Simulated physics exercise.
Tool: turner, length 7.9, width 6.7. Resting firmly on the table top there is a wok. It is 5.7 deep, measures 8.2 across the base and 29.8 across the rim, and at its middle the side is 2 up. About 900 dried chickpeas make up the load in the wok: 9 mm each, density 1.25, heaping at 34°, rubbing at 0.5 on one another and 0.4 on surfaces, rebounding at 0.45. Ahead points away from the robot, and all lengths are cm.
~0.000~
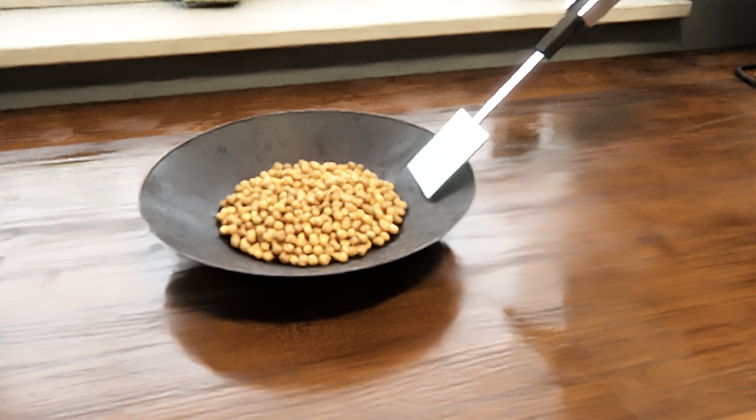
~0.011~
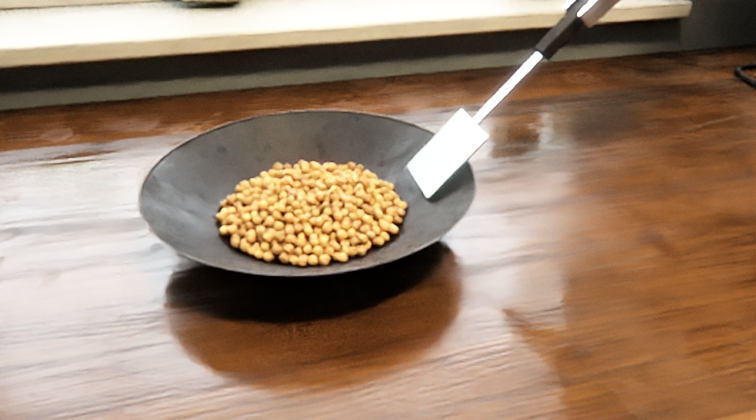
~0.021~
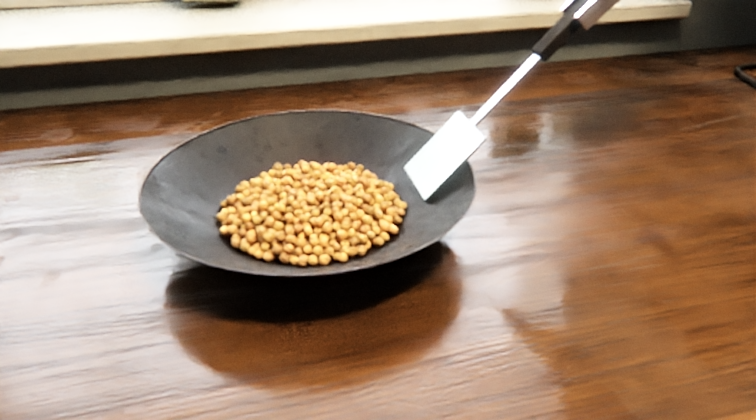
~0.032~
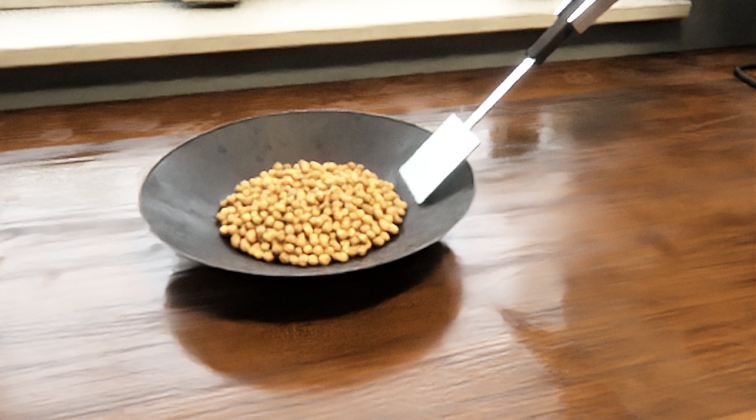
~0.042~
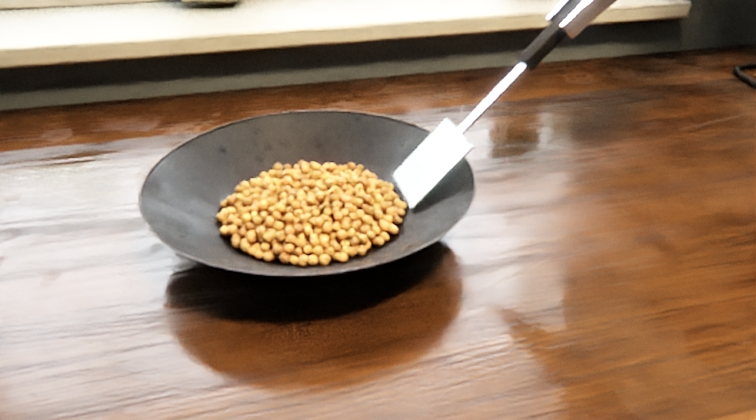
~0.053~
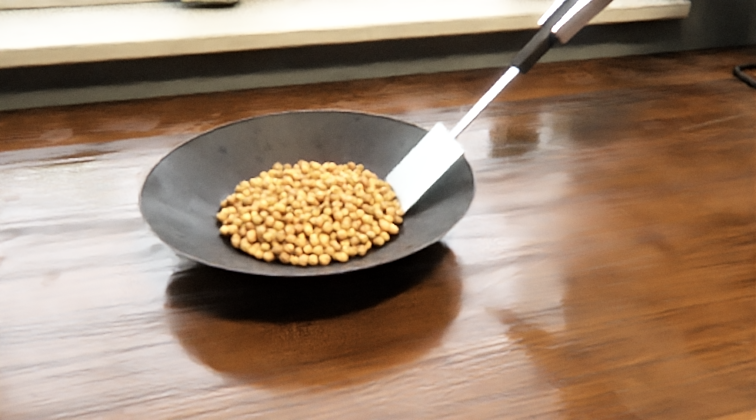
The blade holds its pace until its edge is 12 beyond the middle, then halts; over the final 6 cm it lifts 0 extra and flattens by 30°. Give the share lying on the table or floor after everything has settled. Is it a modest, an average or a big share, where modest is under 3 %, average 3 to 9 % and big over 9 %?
Big.
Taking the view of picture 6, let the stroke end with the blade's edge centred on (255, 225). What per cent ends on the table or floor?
Something close to 0 in a hundred.
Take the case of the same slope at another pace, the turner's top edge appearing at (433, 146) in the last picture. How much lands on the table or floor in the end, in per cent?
About 35 per cent.
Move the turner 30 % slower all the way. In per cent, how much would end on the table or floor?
20 %.
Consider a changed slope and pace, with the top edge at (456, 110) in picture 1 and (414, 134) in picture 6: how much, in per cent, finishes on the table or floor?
It works out to about 40 %, more or less.
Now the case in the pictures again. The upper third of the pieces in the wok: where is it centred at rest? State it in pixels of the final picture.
It is centred around (211, 211).
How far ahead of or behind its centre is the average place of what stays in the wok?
4.0 cm ahead.
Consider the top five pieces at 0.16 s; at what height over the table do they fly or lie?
Height: Approx. 4 cm.
After 0.16 s, sloping 46°, highest piece 5 above the table; 900 in the wok.
After 0.27 s, sloping 41°, highest piece 7 above the table; 900 in the wok.
After 0.52 s, sloping 16°, highest piece 7 above the table; 699 in the wok, 192 on the table or floor, 9 on the blade or in flight.
After 1.57 s, sloping 16°, highest piece 7 above the table; 699 in the wok, 201 on the table or floor.
At rest, 699 in the wok, 201 on the table or floor. That is 22 % on the table or floor.
